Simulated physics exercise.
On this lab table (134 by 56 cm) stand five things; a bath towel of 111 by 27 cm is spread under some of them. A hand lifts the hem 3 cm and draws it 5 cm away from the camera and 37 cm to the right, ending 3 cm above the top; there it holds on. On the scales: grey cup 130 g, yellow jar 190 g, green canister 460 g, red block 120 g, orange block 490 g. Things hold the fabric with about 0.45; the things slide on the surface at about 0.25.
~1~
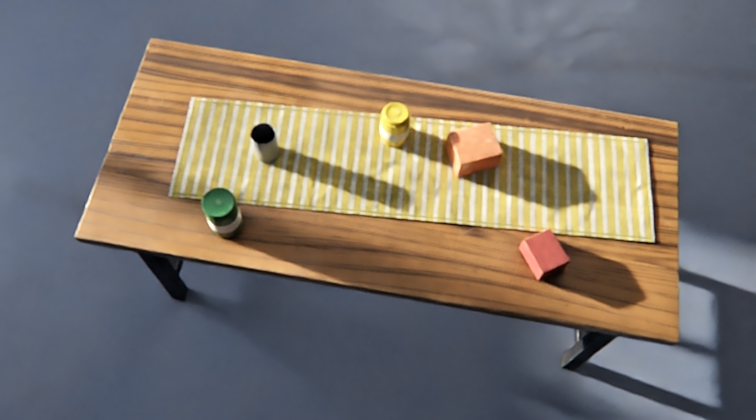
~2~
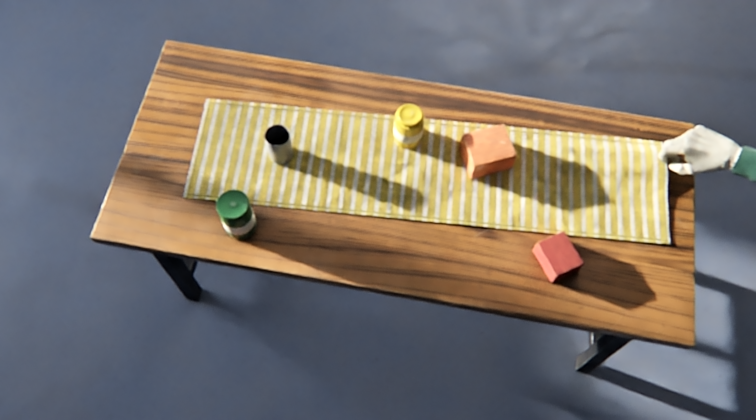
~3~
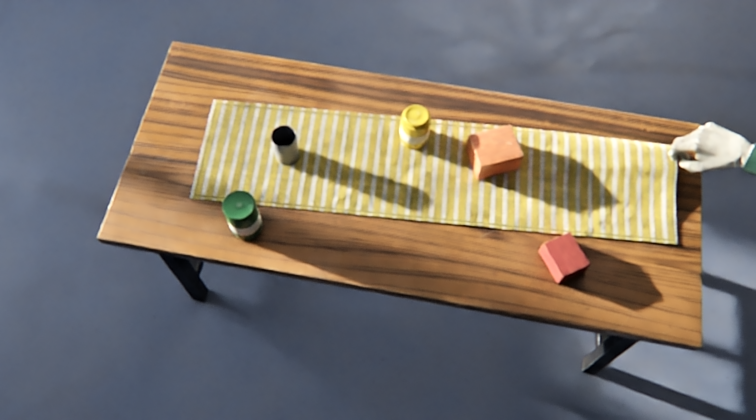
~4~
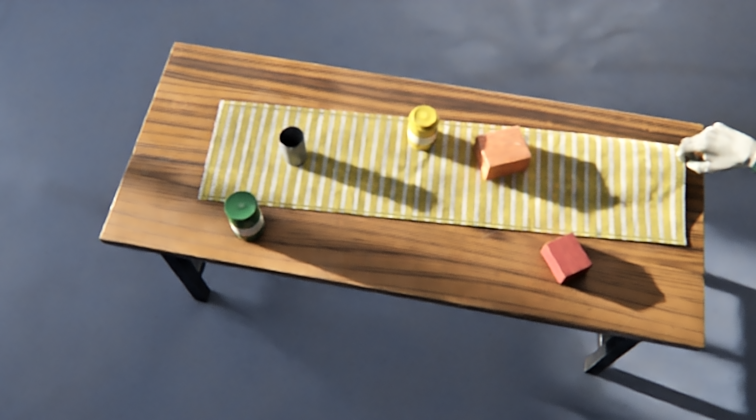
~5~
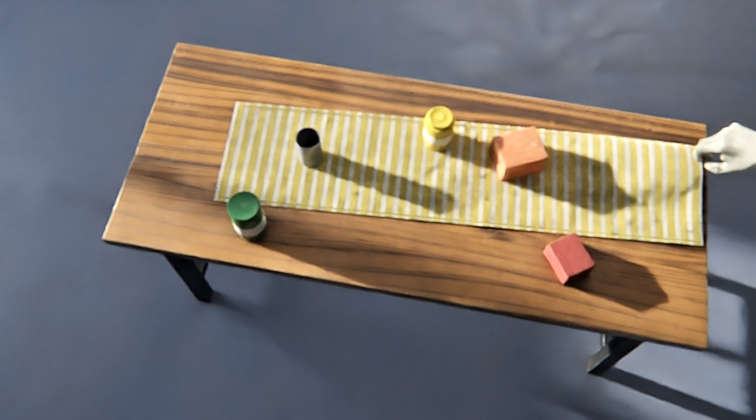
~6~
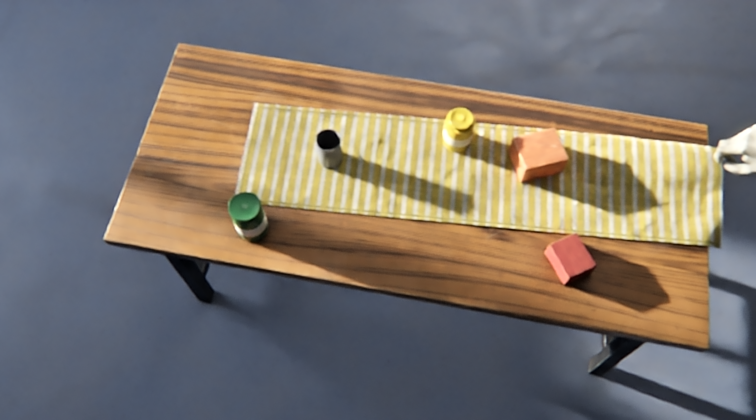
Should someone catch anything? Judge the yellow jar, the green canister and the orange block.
In order: The yellow jar remains up there; the green canister remains up there; the orange block stays on.
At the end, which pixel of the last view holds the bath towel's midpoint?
Near (601, 179).
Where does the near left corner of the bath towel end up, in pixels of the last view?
Around (358, 210).
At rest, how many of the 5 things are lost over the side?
0 of them.
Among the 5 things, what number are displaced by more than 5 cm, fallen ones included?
I count 3.
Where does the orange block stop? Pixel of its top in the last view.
Around (667, 154).
Next, 90 % of the bath towel is still over the top; yellow jar 18 cm off its start, orange block 18 cm off its start, grey cup 18 cm off its start.
Then, 80 % of the bath towel is still over the top; yellow jar 27 cm off its start, orange block 27 cm off its start, grey cup 27 cm off its start.
After that, 75 % of the bath towel is still over the top; yellow jar 35 cm off its start at (576, 124), orange block 35 cm off its start at (655, 153), grey cup 35 cm off its start at (443, 146).
Later, 70 % of the bath towel is still over the top; yellow jar 38 cm off its start, orange block 38 cm off its start, grey cup 38 cm off its start.
At the end, 70 % of the bath towel is still over the top; yellow jar 38 cm off its start at (588, 124), orange block 38 cm off its start at (667, 154), green canister 0 cm off its start at (244, 206), grey cup 38 cm off its start at (455, 147).
